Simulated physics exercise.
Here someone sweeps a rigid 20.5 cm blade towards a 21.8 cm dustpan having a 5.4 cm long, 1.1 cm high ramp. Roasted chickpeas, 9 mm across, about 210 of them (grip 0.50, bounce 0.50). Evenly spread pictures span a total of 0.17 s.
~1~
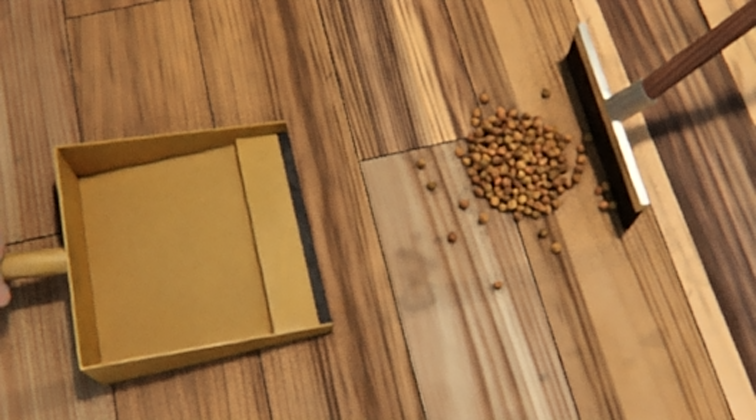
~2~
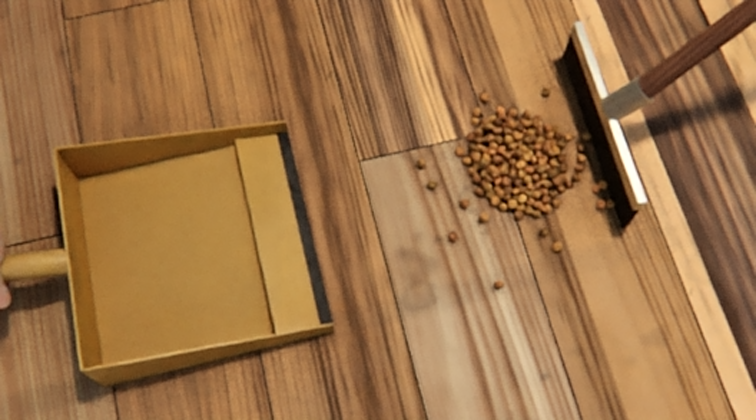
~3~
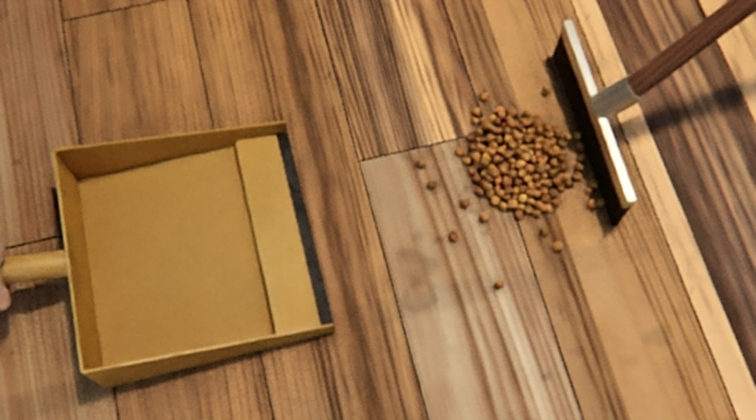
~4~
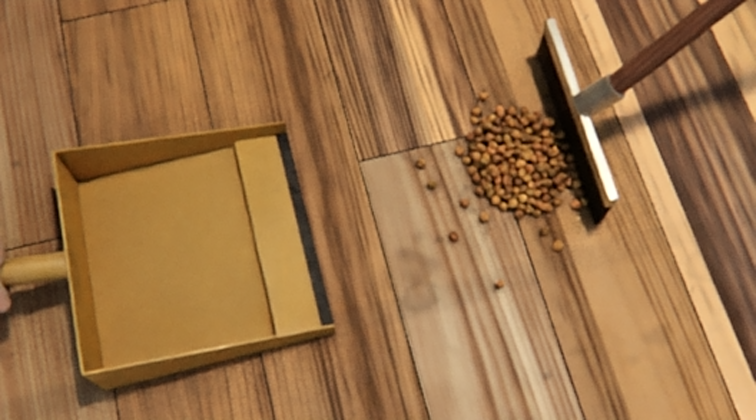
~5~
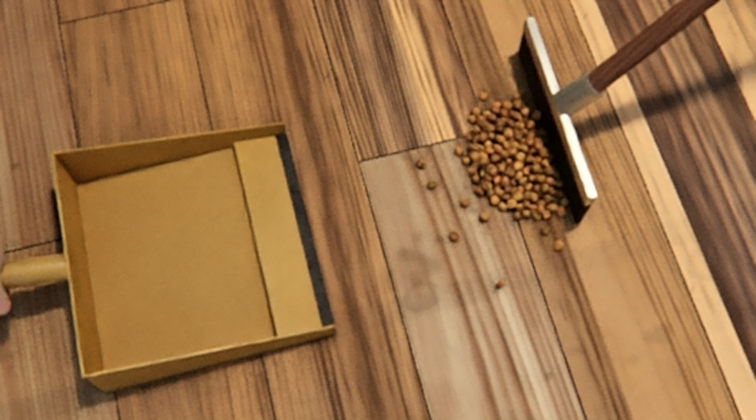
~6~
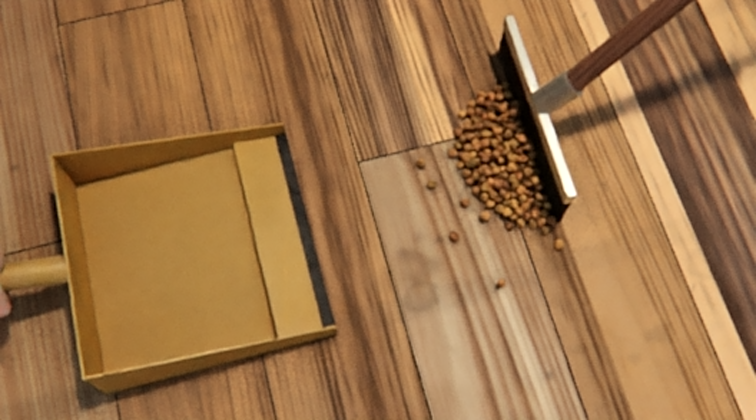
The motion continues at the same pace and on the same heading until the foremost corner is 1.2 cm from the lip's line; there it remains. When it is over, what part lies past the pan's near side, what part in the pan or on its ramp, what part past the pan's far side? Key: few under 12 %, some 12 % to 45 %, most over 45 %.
Past the pan's near side = few, in the pan or on its ramp = some, past the pan's far side = some.
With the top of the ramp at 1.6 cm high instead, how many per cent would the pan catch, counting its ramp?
Then about 35 per cent.
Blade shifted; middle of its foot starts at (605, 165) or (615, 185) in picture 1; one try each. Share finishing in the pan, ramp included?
Roughly 45 % and 55 %.
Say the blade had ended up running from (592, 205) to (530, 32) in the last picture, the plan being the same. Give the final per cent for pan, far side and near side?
The pan gets 50, the far side 15 and the near side 0.
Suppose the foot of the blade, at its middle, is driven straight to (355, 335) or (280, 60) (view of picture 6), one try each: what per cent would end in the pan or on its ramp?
Roughly 35 % and 5 %.
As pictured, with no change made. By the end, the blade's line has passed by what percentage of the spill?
About 25 per cent.
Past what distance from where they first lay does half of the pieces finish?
I'd say near 26 cm.
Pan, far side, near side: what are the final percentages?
Near: 0; pan: 40; far: 30 (percent).
Then, 0.20 s after the last picture, middle of the blade 13 cm from the lip; 0 % over the lip, far side 15 %, near side 0 %.
Then, 0.33 s after the last picture, middle of the blade 5 cm from the lip; 0 % over the lip, far side 25 %, near side 0 %.
Then, 0.59 s after the last picture, middle of the blade 1 cm from the lip; 40 % over the lip, far side 30 %, near side 0 %.
In the end, near side 0 %, pan 40 %, far side 30 %, in front of the lip or behind the blade 35 %.
